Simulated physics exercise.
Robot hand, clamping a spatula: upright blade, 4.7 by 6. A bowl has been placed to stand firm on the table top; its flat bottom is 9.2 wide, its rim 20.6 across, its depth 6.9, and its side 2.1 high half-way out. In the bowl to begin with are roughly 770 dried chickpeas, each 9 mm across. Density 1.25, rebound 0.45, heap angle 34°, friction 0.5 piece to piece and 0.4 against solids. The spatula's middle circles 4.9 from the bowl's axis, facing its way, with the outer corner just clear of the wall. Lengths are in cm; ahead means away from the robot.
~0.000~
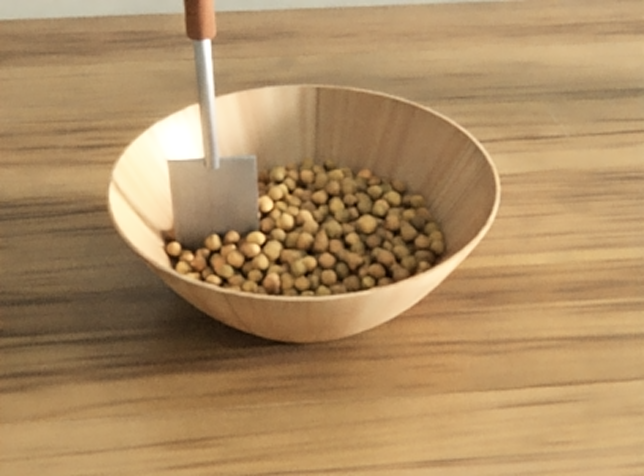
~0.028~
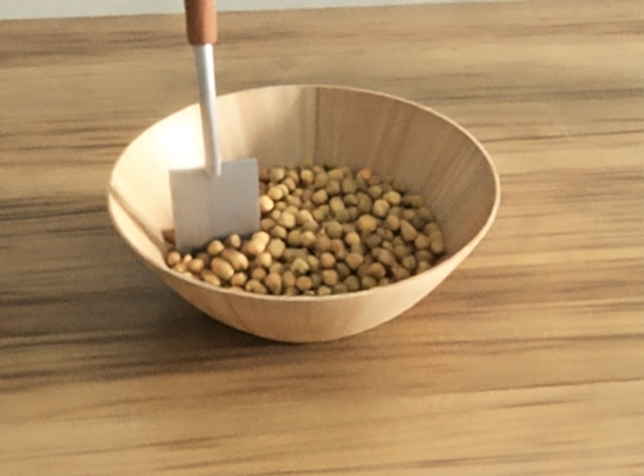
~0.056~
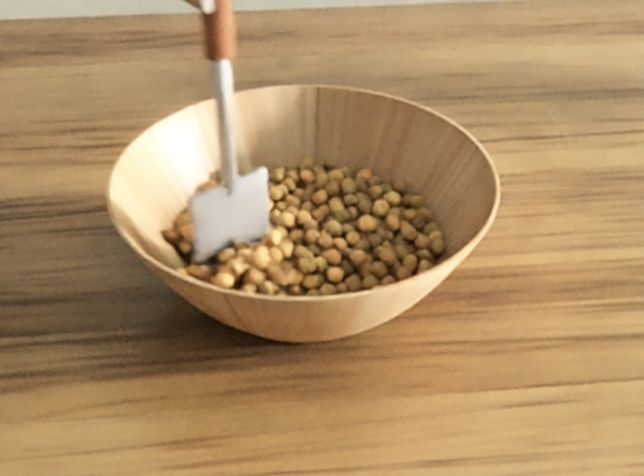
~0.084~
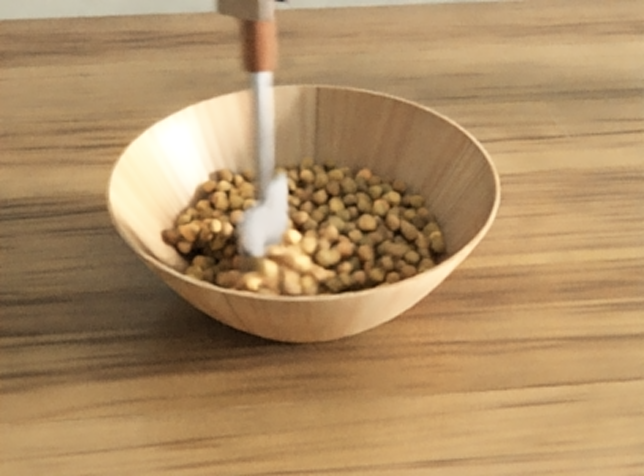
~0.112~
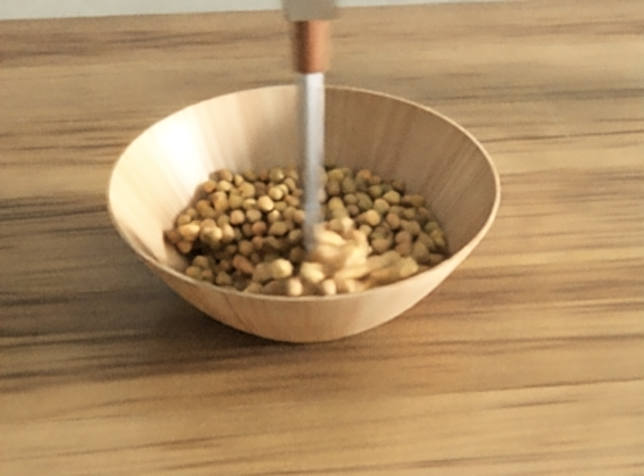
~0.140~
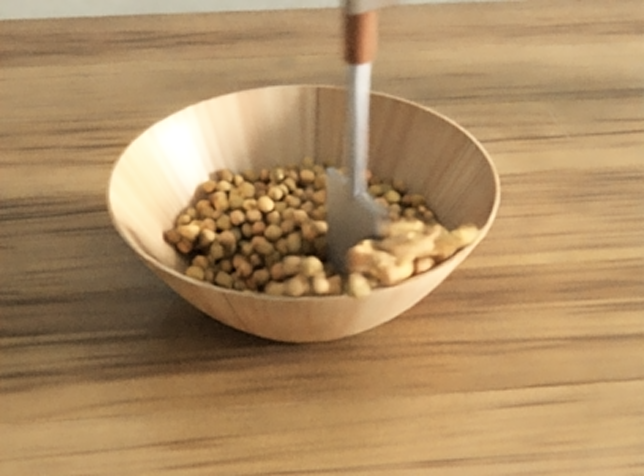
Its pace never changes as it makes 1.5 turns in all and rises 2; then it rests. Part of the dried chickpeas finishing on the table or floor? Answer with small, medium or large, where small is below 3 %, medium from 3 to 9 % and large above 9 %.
It is large.
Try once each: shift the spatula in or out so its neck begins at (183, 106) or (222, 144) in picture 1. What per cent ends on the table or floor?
Close to 0 and 20 in a hundred.
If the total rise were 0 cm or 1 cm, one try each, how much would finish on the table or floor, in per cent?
Near 35 in a hundred, then 20 in a hundred.
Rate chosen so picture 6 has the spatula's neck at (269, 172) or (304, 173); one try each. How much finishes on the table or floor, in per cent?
So, roughly 0 percent the first time and 5 percent the second.
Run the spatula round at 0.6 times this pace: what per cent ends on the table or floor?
I'd say about 0 %.
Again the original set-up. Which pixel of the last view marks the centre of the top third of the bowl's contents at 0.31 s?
Around (277, 167).
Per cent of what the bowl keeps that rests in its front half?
Near 50 per cent of what stays in the bowl.
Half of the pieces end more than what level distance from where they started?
My guess is close to 2 centimetres.
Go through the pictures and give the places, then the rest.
The spatula neck at (209, 134), 0° round; upper third of the load around (312, 228), from x 175 to 435, top at y 165; 767 in the bowl, in the first frame.
The spatula neck at (210, 140), 10° round; upper third of the load around (309, 229), from x 175 to 435, top at y 165, in the second frame.
The spatula neck at (227, 158), 35° round; upper third of the load around (309, 235), from x 175 to 435, top at y 165, in the third frame.
The spatula neck at (263, 171), 62° round; upper third of the load around (317, 241), from x 175 to 435, top at y 165, in the fourth frame.
The spatula neck at (310, 173), 89° round; upper third of the load around (339, 244), from x 175 to 440, top at y 165, in the fifth frame.
The spatula neck at (355, 163), 117° round; upper third of the load around (370, 238), from x 175 to 465, top at y 165; 763 in the bowl, 4 in flight or on the tool, in the sixth frame.
After 0.31 s, 278° round, highest piece 11 above the table; 691 in the bowl, 24 on the table or floor, 52 in flight or on the tool.
After 0.47 s, 80° round, highest piece 9 above the table; 650 in the bowl, 99 on the table or floor, 18 in flight or on the tool.
After 0.76 s, 180° round, highest piece 5 above the table; 645 in the bowl, 122 on the table or floor.
After 1.46 s, 180° round, highest piece 5 above the table; 645 in the bowl, 122 on the table or floor.
In the end, 645 in the bowl, 122 on the table or floor. That is 16 % on the table or floor.
